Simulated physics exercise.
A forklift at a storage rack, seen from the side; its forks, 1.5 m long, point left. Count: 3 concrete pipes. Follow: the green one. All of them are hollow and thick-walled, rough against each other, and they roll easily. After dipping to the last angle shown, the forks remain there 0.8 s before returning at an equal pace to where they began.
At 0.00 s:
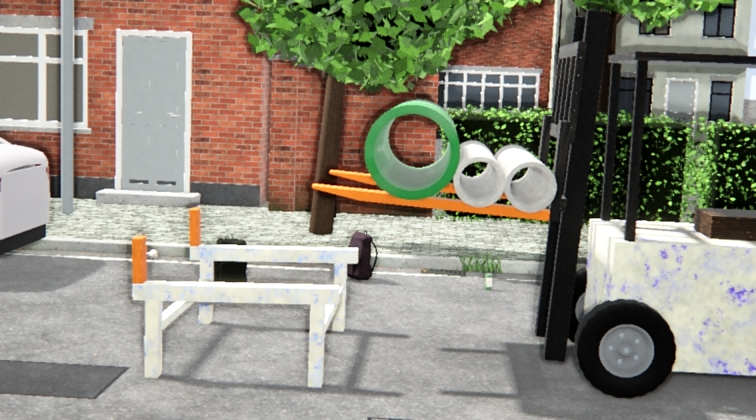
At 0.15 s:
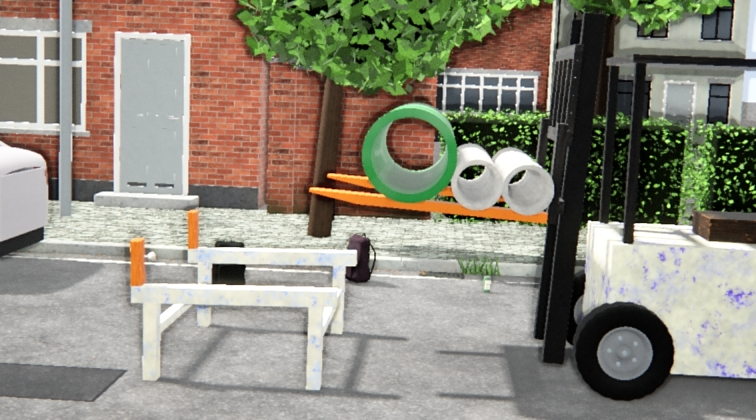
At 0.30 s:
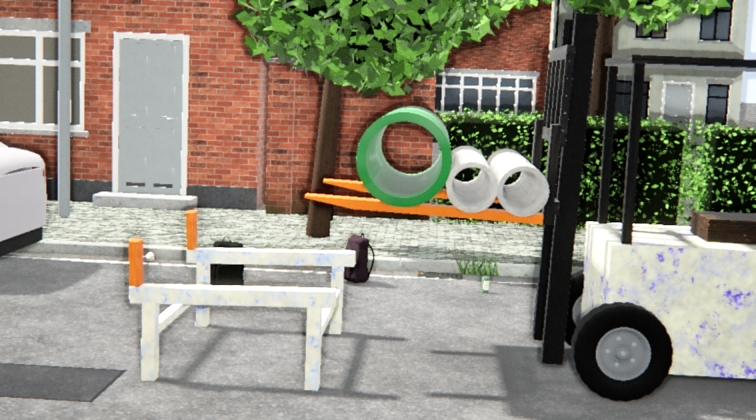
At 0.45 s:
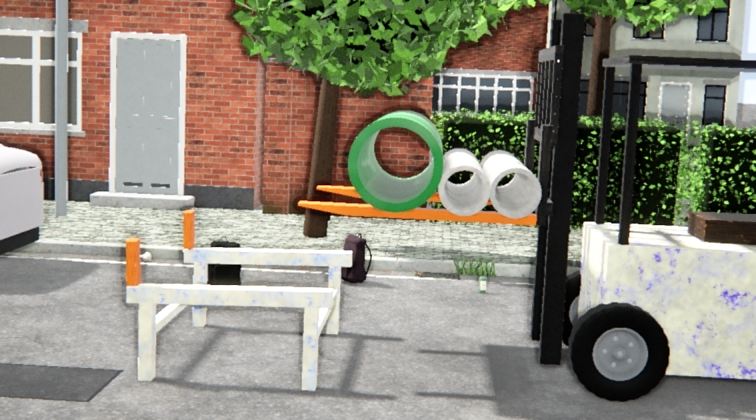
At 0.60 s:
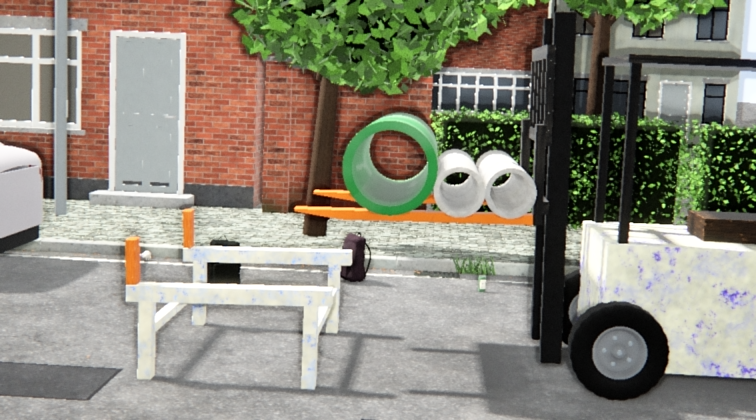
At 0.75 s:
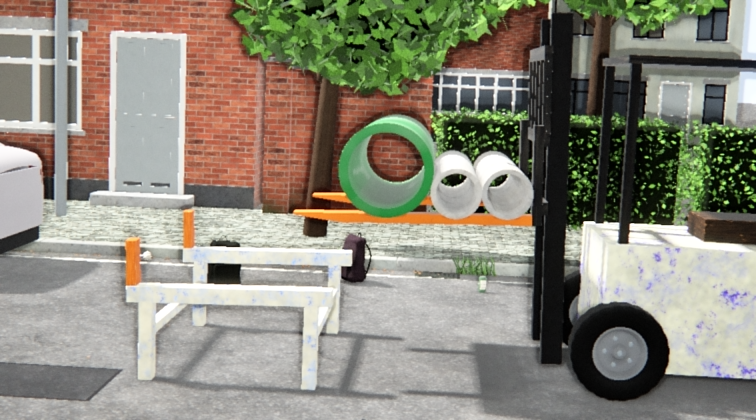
A pale, blue-speckled forklift with a black mast stands at the right of a grey street, seen from the side, before a brick house, a tree and a hedge. Its orange forks point left, carrying one large green pipe and two smaller whitish ones, near a low white rack with orange posts. The forks slowly dip from tips up to slightly tips down, and the pipes shift a little left and down with them.
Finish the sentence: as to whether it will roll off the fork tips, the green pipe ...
... will not.
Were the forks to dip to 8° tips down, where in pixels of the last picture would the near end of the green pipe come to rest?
It would finish close to (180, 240) in the last picture.
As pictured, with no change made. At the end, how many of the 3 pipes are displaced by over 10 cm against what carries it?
The answer comes to 0.
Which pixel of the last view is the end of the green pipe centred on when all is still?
(406, 155).
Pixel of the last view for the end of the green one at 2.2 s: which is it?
I'd point to somewhere near (352, 149).
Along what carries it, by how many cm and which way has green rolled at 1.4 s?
Green: 10 to the left.
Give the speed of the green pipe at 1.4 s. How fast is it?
It's travelling at about 0.2 m/s.
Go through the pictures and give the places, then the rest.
Green at (412, 152); forks 4° tips up; tips at (318, 187); 3 of the 3 lie directly on the forks, in the first frame.
Green at (410, 156); forks 3° tips up, in the second frame.
Green at (404, 160); forks 2° tips up, in the third frame.
Green at (396, 165); forks level; tips at (304, 204), in the fourth frame.
Green at (390, 168); forks 1° tips down, in the fifth frame.
Green at (386, 170); forks 2° tips down; tips at (299, 212), in the sixth frame.
After 1.4 s, green is on the forks, 50 cm from the tips, rolling left; 0 of 3 have left the forks.
After 2.2 s, green is on the forks, 30 cm from the tips; 0 of 3 have left the forks.
After 3.2 s, green is on the forks, 35 cm from the tips, rolling right; 0 of 3 have left the forks.
At rest (4.2 s), green is on the forks, 60 cm from the tips; 0 of 3 have left the forks.
